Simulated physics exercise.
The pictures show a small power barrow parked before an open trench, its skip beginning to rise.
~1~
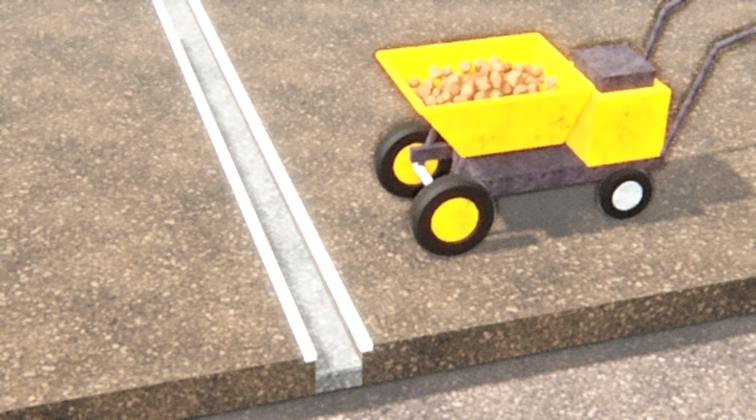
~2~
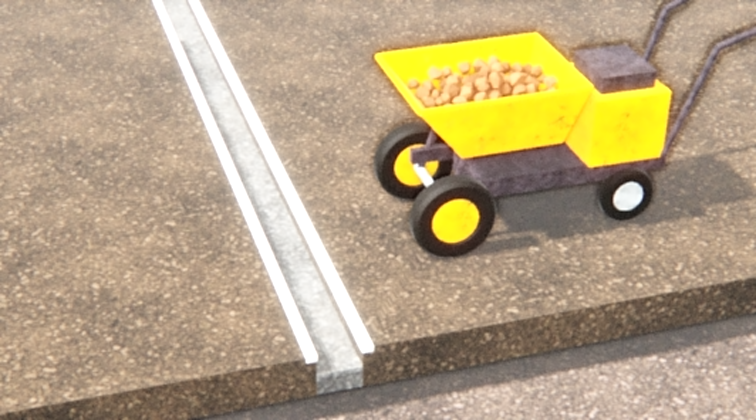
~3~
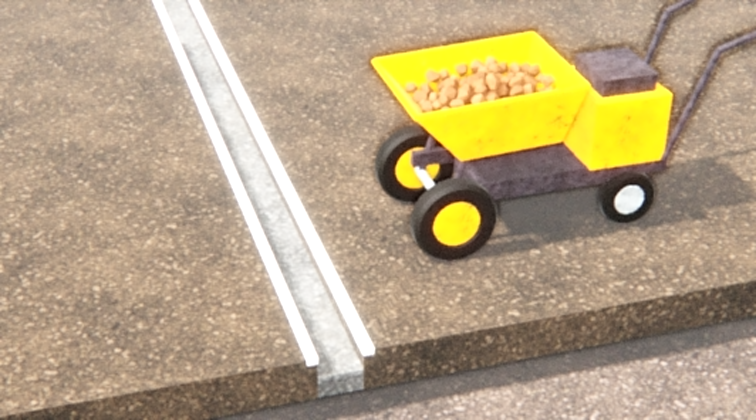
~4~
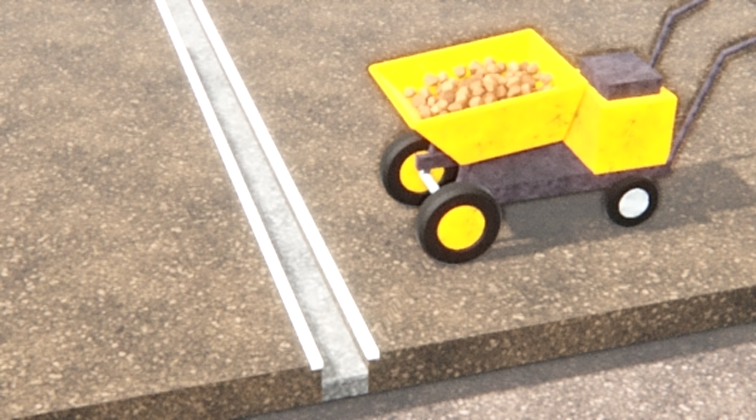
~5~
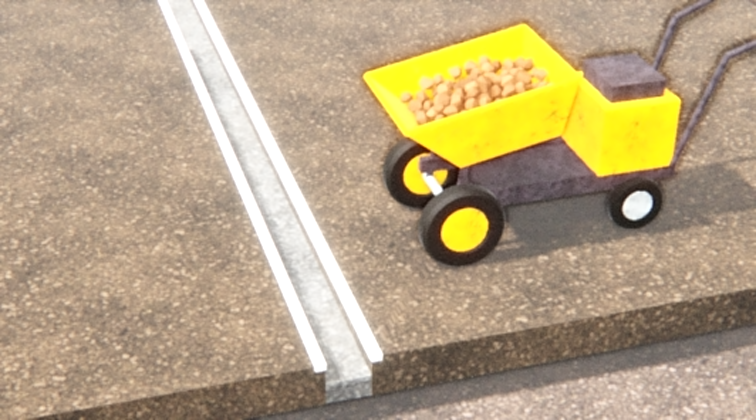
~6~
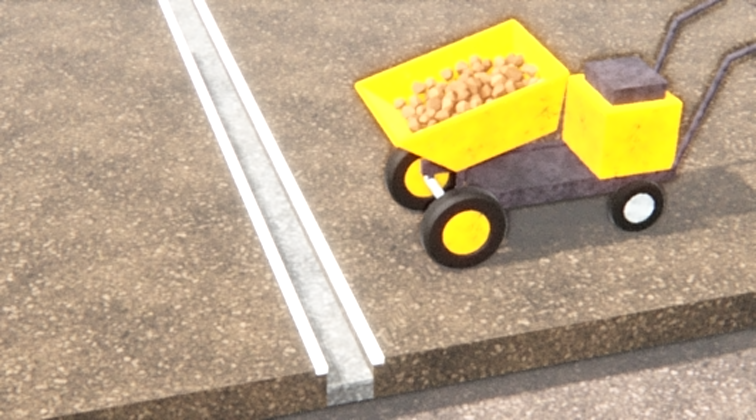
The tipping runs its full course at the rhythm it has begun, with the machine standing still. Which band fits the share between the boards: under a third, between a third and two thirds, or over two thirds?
In the trench: From one third to two thirds.
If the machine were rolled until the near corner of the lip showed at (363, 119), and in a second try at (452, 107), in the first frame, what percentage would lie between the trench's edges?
In turn 0 and 50 in a hundred.
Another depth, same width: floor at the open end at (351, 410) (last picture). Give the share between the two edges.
About 70 per cent.
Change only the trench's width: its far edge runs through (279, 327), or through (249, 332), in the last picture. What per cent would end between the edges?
The first gives 80 %, the second 90 %.
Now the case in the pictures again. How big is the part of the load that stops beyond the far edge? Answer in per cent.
It comes to 45 per cent or so.
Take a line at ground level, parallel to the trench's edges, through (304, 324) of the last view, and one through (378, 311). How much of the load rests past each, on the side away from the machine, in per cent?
Roughly 40 per cent, and 100 per cent.
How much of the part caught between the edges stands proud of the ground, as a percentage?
About 35 per cent.
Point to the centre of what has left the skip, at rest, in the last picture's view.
Roughly at (287, 254).
Shortly afterwards, skip tipped steeply; the whole lot in the skip.
Next, skip tipped right over; the bulk in the skip; a little in or heaped over the trench; only a few beyond it; only a few falling.
Some moments later, skip tipped right over; near a quarter in the skip; near a third in or heaped over the trench; near a third beyond it.
In the end, skip tipped right over; only a few in the skip; only a few short of the trench; near half in or heaped over the trench; near half beyond it.
